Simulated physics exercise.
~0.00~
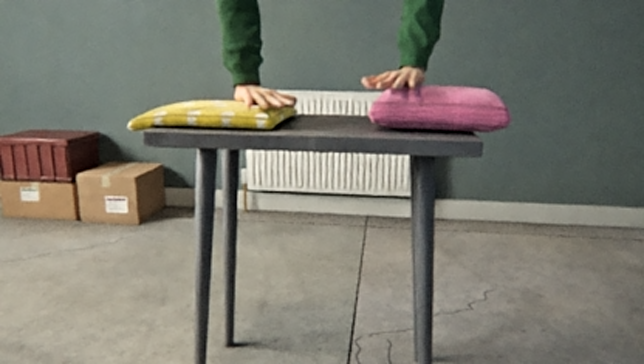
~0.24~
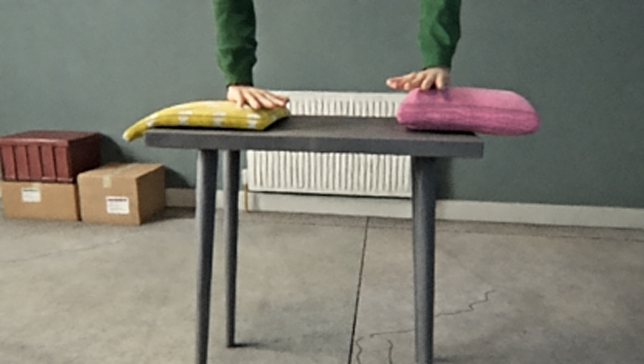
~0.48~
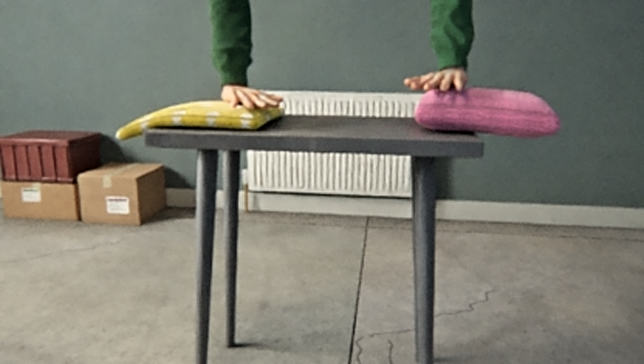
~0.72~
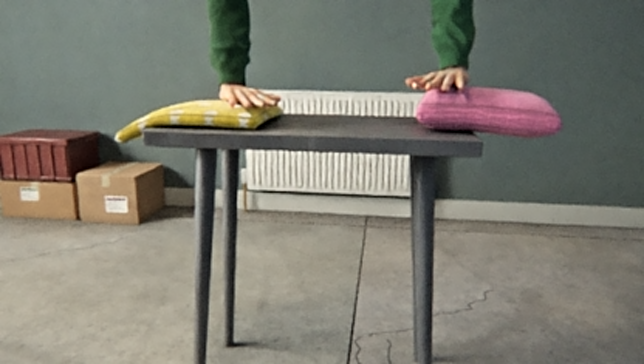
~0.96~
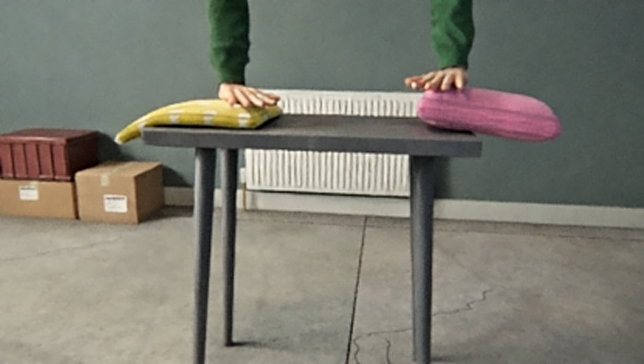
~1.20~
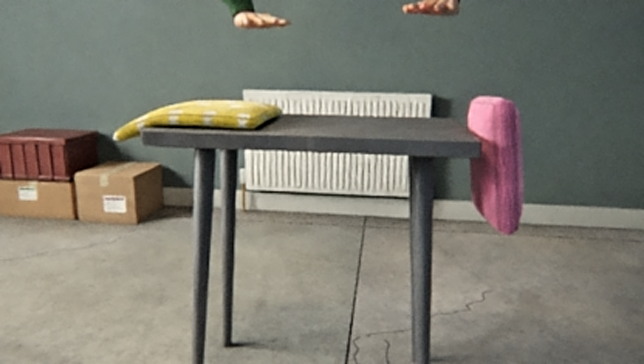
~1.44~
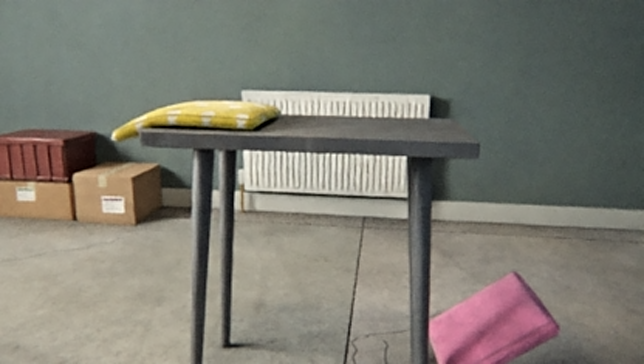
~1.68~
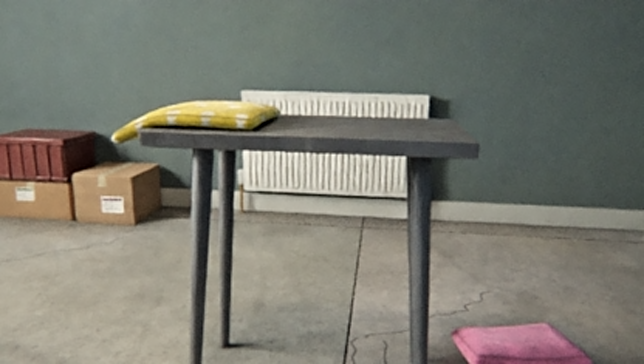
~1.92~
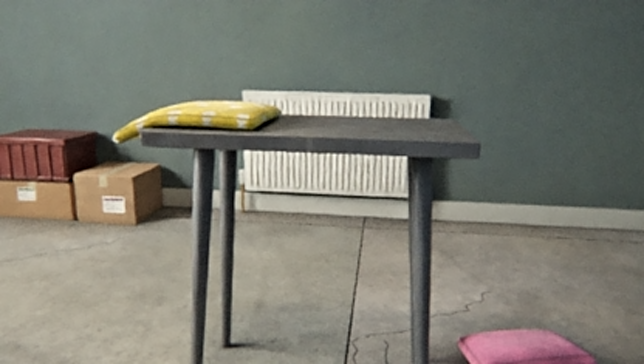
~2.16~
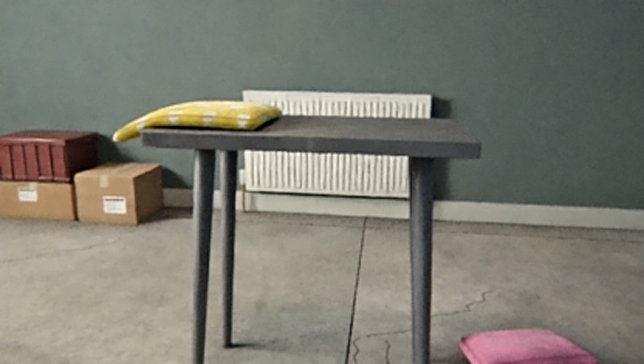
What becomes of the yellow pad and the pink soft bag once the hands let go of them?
The yellow pad stays on the table, still sticking out over the left end. The pink soft bag tips off the right end and ends up lying on the floor.
Hands sliding a yellow pad and a pink soft bag outwards over a table's ends, then letting go, the pink one falling to the floor.
